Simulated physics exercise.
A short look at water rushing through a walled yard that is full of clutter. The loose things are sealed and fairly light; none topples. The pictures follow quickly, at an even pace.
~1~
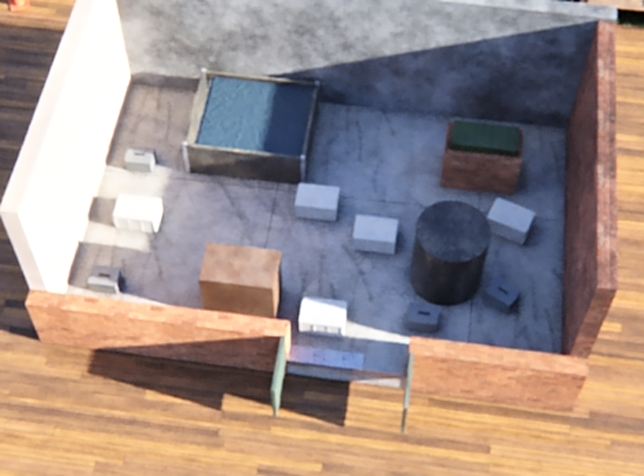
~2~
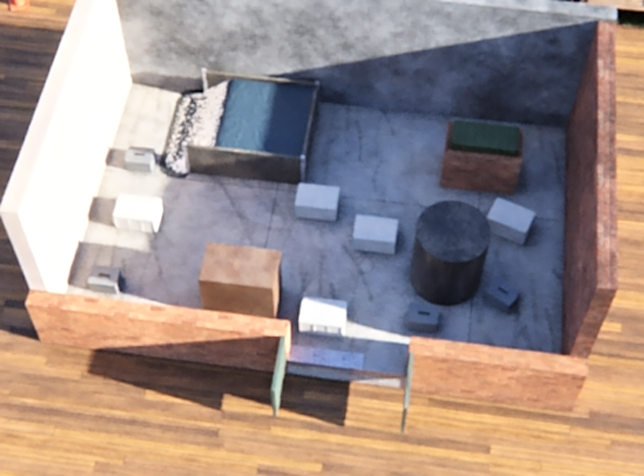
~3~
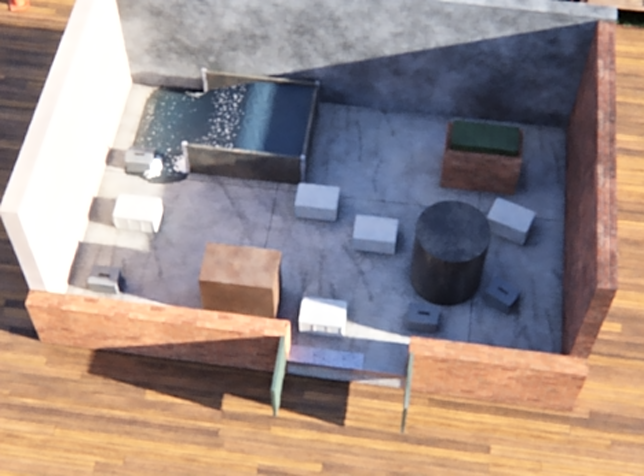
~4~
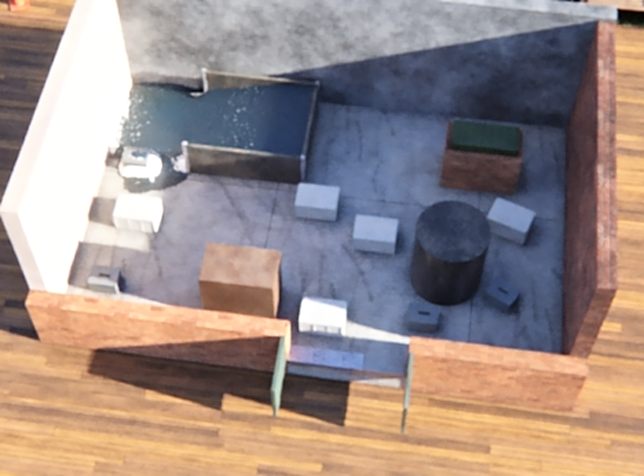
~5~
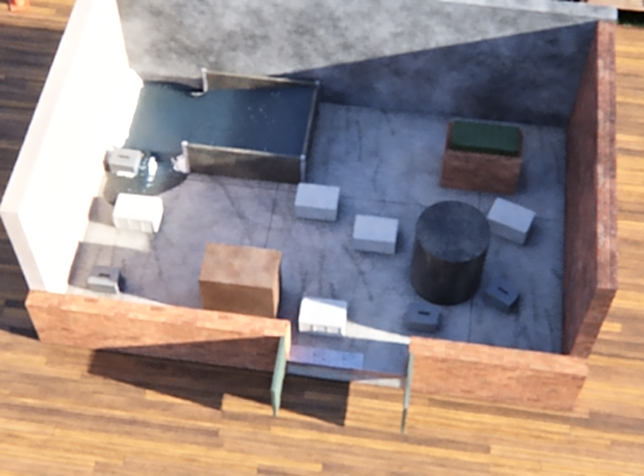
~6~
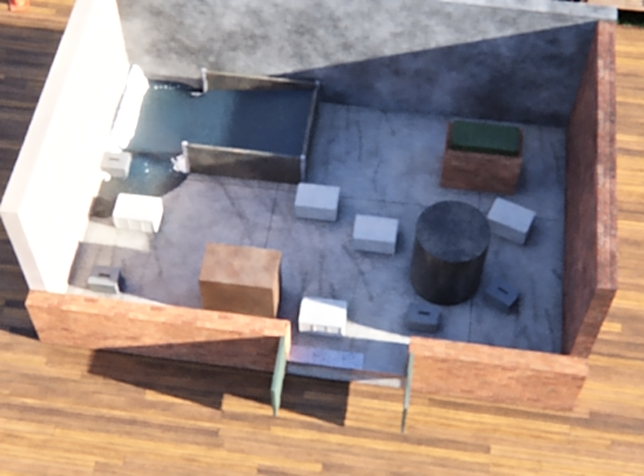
Water surging out of the left side of a walled tank, spreading across a cluttered yard and nudging a small grey tote left.
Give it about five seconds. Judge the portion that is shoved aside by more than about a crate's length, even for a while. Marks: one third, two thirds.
Share: Under a third.
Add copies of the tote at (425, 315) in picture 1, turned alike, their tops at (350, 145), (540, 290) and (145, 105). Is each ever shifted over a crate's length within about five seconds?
As listed: Never so far, never so far, moved that far.
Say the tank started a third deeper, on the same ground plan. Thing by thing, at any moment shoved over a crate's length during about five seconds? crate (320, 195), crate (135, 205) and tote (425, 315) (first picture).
In that order: Short of that, shifted that much, no.
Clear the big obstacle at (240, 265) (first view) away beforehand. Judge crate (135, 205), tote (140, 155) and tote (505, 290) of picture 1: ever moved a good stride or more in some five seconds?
In turn: Moved that far, shifted that much, no.
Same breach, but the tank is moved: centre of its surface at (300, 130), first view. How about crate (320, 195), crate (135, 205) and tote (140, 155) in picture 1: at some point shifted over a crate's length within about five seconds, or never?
One after the other: Short of that, moved that far, pushed that far.
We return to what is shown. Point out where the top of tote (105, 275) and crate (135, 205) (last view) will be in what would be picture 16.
Near (110, 300) and (167, 242).
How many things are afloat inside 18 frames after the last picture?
I count 3.
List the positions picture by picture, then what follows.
The first frame shows a tote at (140, 155) rests on the ground; a tote at (104, 275), on the bottom; 0 of 10 have shifted.
The second frame shows a tote at (140, 155), on the bottom; a tote at (104, 275) rests on the ground; 0 of 10 have shifted.
The third frame shows a tote at (140, 155), on the bottom; a tote at (104, 275), on the bottom; 0 of 10 have shifted.
The fourth frame shows a tote at (137, 155), on the bottom, close to its start; a tote at (104, 275) rests on the ground; 0 of 10 have shifted.
The fifth frame shows a tote at (124, 157), on the bottom, close to its start; a tote at (104, 275), on the bottom; 1 of 10 have shifted.
The sixth frame shows a tote at (115, 160) rests on the ground, a stride from its start; a tote at (104, 275), on the bottom; 1 of 10 have shifted.
A moment on, 1 of 10 are well off their spots; 0 afloat.
Next, 2 of 10 are well off their spots; 1 afloat.
Later, 3 of 10 are well off their spots; 3 afloat.
In the end, 3 of 10 are well off their spots, and 3 have been at some point; 2 afloat.
